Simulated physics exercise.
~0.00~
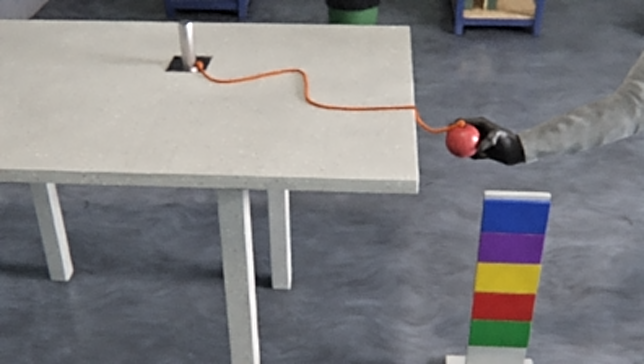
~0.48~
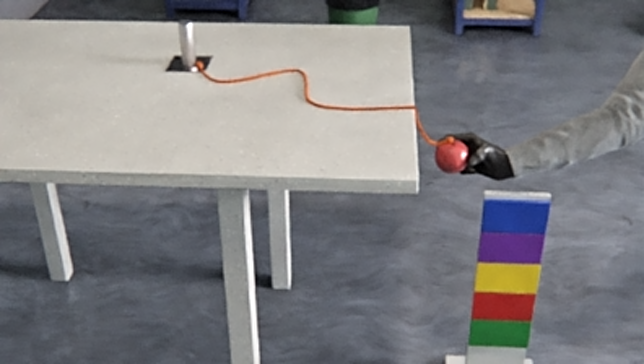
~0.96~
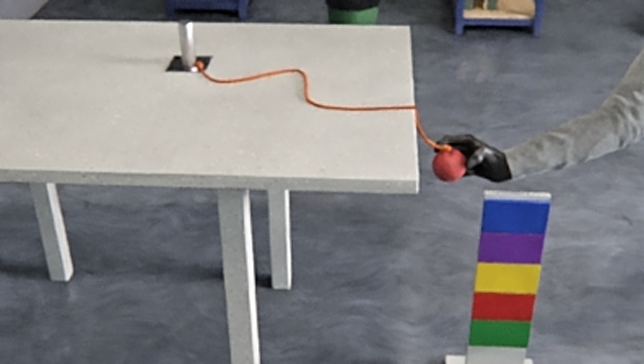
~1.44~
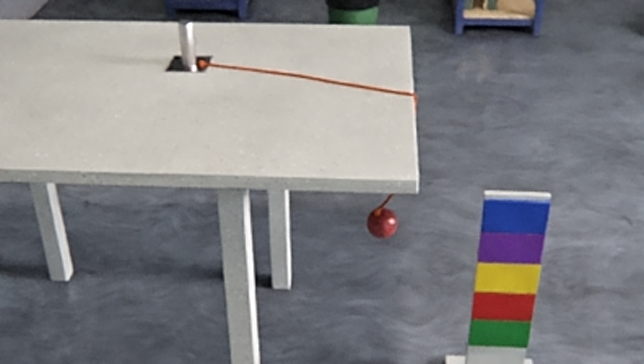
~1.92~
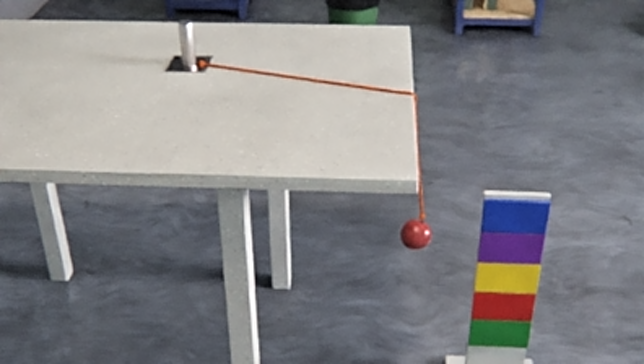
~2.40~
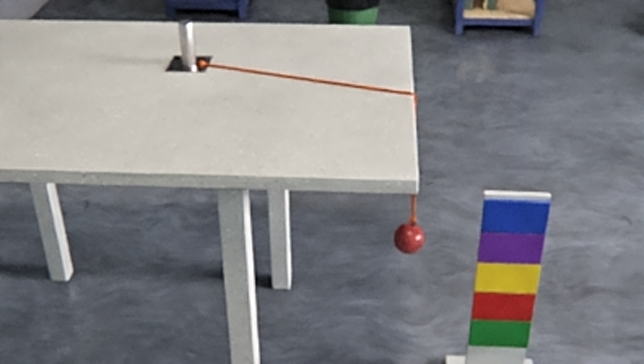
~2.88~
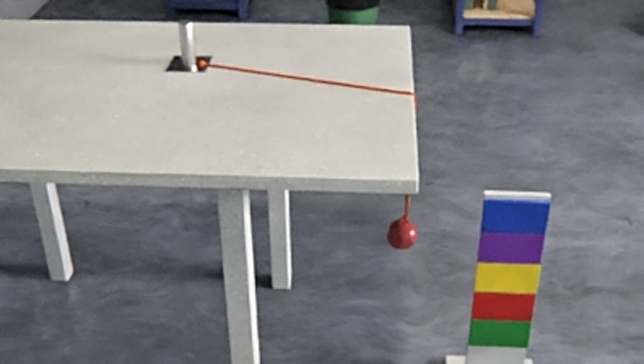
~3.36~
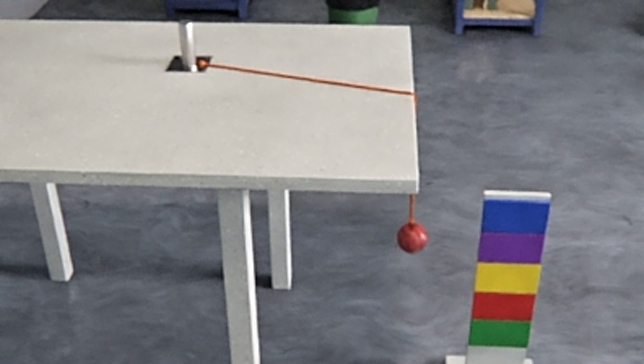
The video shows a gloved hand holding a red ball on a slack orange cord beyond a table's edge, near a striped board. The hand releases it and withdraws, and the ball drops, swings beneath the edge, and ends hanging on the taut cord, level with the purple band.
